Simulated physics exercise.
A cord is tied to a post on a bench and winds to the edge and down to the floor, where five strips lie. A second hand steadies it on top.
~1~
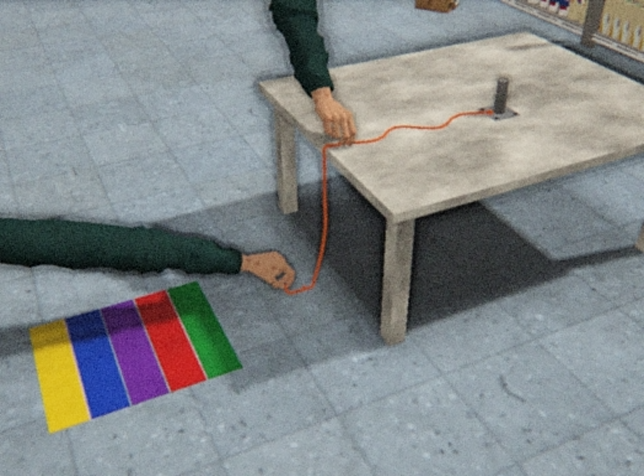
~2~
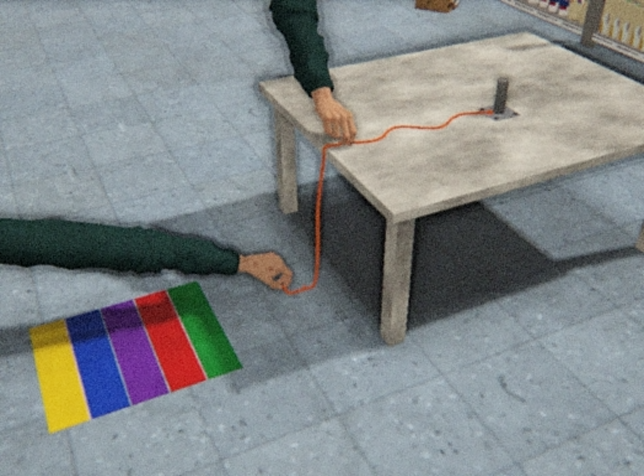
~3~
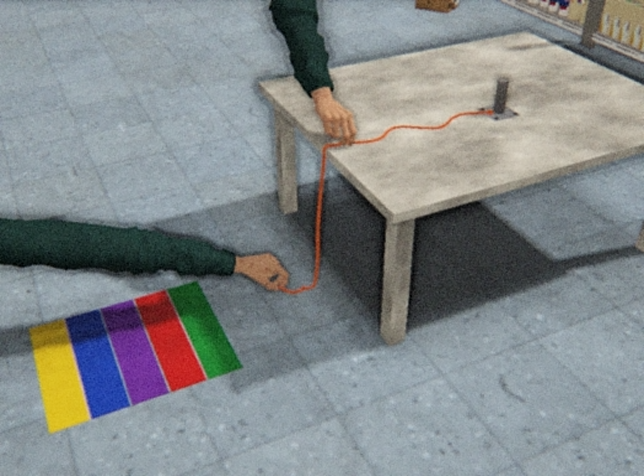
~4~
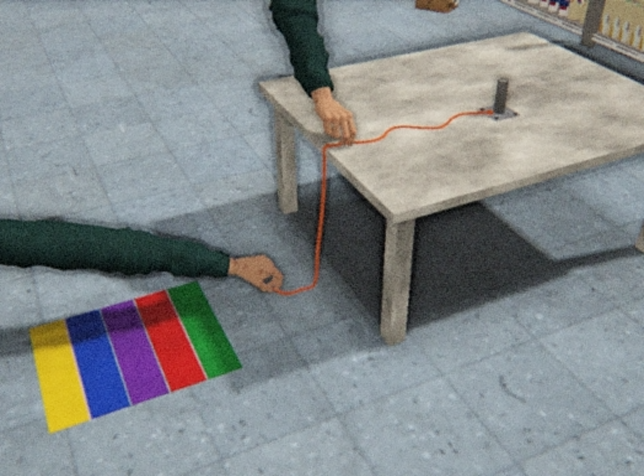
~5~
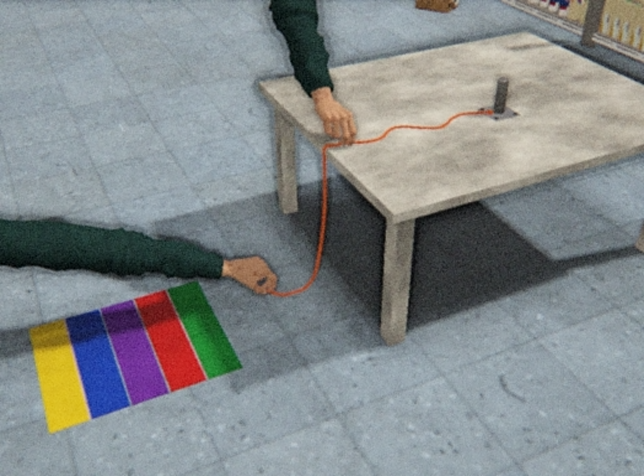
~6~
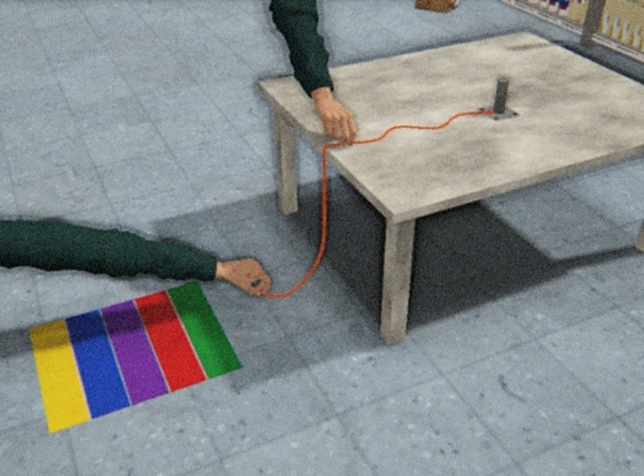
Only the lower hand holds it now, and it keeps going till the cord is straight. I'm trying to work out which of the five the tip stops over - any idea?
I would say the red one.
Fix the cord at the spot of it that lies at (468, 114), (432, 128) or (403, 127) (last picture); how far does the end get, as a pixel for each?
First near (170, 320), then near (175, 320), then near (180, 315).
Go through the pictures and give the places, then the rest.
The first picture shows end (285, 285); green (217, 356); red (181, 367); purple (144, 380); blue (105, 392); yellow (65, 406).
The second picture shows end (283, 286); cord through (463, 114) (419, 128) (367, 142) (323, 169) (318, 228) (316, 277).
The third picture shows end (279, 287).
The fourth picture shows end (273, 289); cord through (463, 114) (419, 128) (367, 142) (324, 169) (320, 227) (316, 277).
The fifth picture shows end (267, 291).
The sixth picture shows end (262, 292); cord through (463, 114) (419, 128) (367, 142) (325, 169) (324, 226) (308, 276).
Early on, end near (227, 303); short of the strips.
Midway, end near (189, 314); over green.
At the end of the slack, end near (165, 322); over red. The red one.
